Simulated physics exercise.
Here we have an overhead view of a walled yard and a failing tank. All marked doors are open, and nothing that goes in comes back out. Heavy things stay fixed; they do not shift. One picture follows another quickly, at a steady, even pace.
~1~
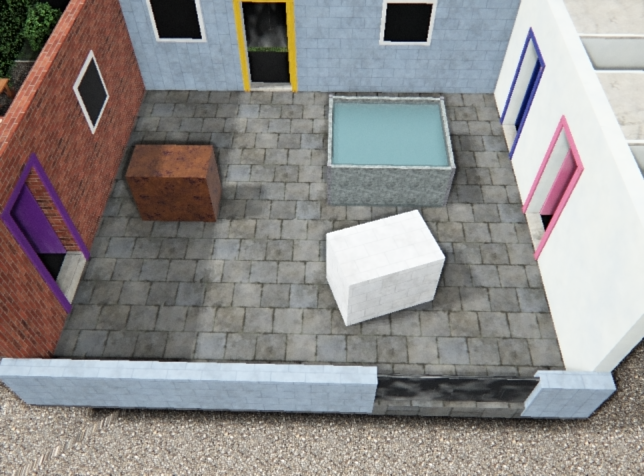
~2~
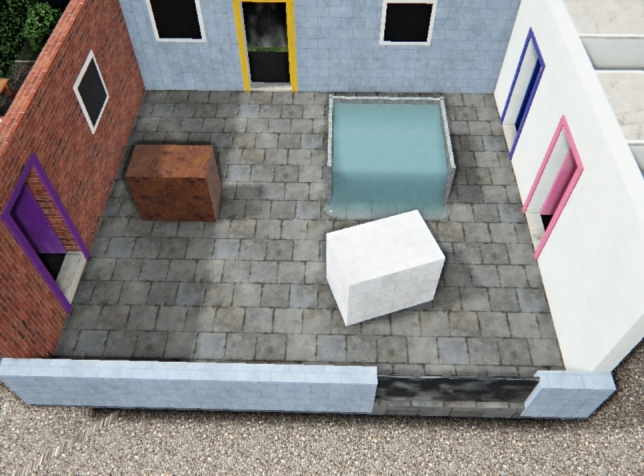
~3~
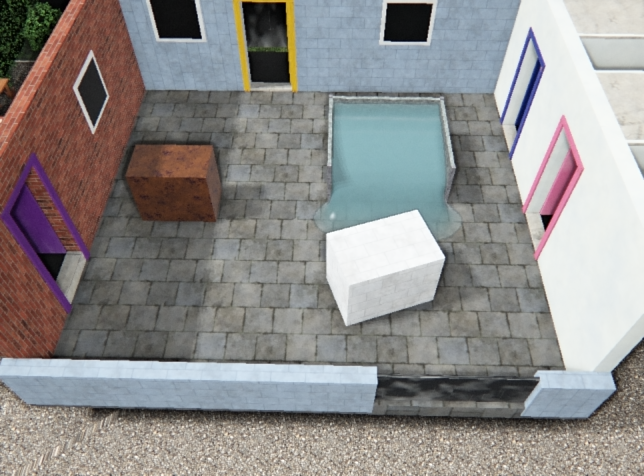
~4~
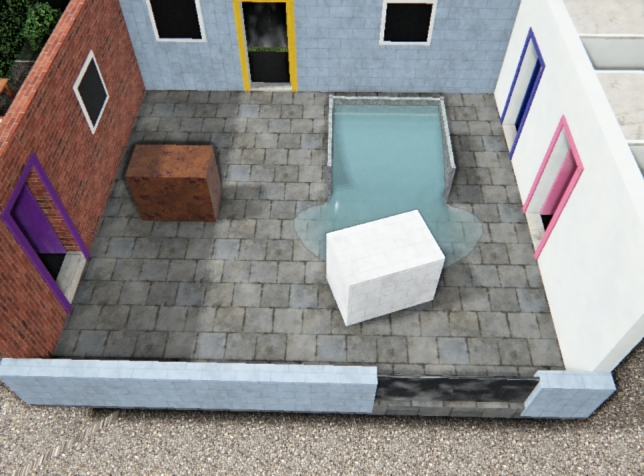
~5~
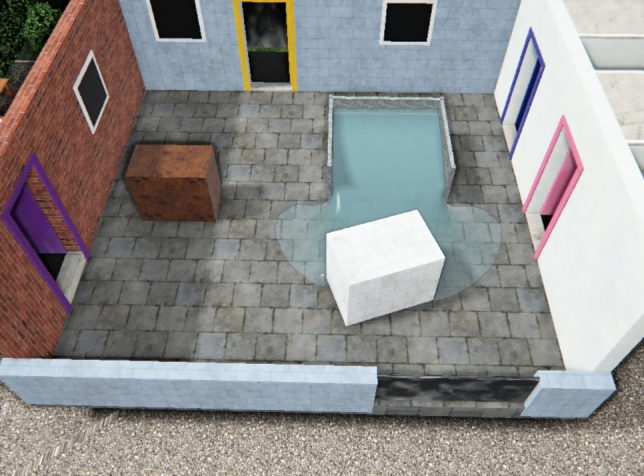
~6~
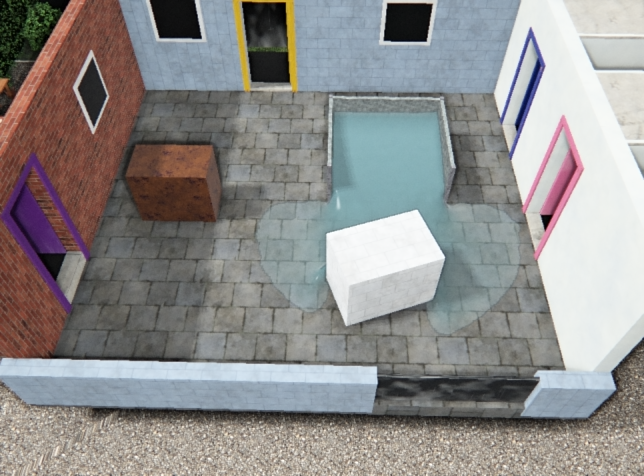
Water poured out of the front of the open tank in a walled yard, ran up to the white block, and spread around both sides of it across the grey paving.
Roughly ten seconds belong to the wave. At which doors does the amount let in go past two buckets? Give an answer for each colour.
The purple door doesn't overshoot the mark there; the blue door doesn't overshoot the mark there; the pink door overshoots the mark there; the yellow door doesn't overshoot the mark there.
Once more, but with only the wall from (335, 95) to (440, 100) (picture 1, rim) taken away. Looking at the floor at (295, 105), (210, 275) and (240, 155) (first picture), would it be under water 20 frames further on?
Point by point: Swamped, untouched and swamped.
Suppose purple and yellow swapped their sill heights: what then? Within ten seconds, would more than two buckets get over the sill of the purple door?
Outcome at purple: It tops the limit.
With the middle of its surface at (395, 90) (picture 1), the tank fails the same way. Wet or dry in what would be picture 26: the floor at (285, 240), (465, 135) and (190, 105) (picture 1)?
Points in order: Inundated; not reached; not reached.
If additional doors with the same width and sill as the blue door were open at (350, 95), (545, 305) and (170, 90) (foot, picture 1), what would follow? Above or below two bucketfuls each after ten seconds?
Log: Door one misses the mark; door two beats the mark; door three beats the mark.
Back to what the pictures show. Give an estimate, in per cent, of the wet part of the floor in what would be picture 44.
Estimated share: About 75 %.
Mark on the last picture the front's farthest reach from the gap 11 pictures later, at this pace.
The front should reach about (45, 381).
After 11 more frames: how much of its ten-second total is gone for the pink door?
It should be near 0 percent of the ten-second total.
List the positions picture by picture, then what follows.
The open tank at (388, 134) is whole and still, in the first frame.
Water pours out at (388, 193) and has run to (447, 208), in the second frame.
The front is at (457, 223), out from the gap at (387, 193), in the third frame.
The front is at (471, 245), out from the gap at (387, 195), in the fourth frame.
The front is at (456, 290), out from the gap at (387, 195), in the fifth frame.
The front is at (446, 330), out from the gap at (387, 195), in the sixth frame.
A moment on, water covers 30 % of the floor; the purple door not reached, the blue door not reached, the pink door wet at the sill, nothing in, the yellow door not reached.
Next, water covers 45 % of the floor; the purple door wet at the sill, nothing in, the blue door not reached, the pink door under two buckets in, the yellow door not reached.
Then, water covers 60 % of the floor; the purple door wet at the sill, nothing in, the blue door not reached, the pink door over two buckets in, the yellow door not reached.
Later, water covers 75 % of the floor; the purple door wet at the sill, nothing in, the blue door wet at the sill, nothing in, the pink door far over two buckets in, the yellow door wet at the sill, nothing in.
In the end, water covers 95 % of the floor; the purple door wet at the sill, nothing in, the blue door wet at the sill, nothing in, the pink door far over two buckets in, the yellow door under two buckets in.
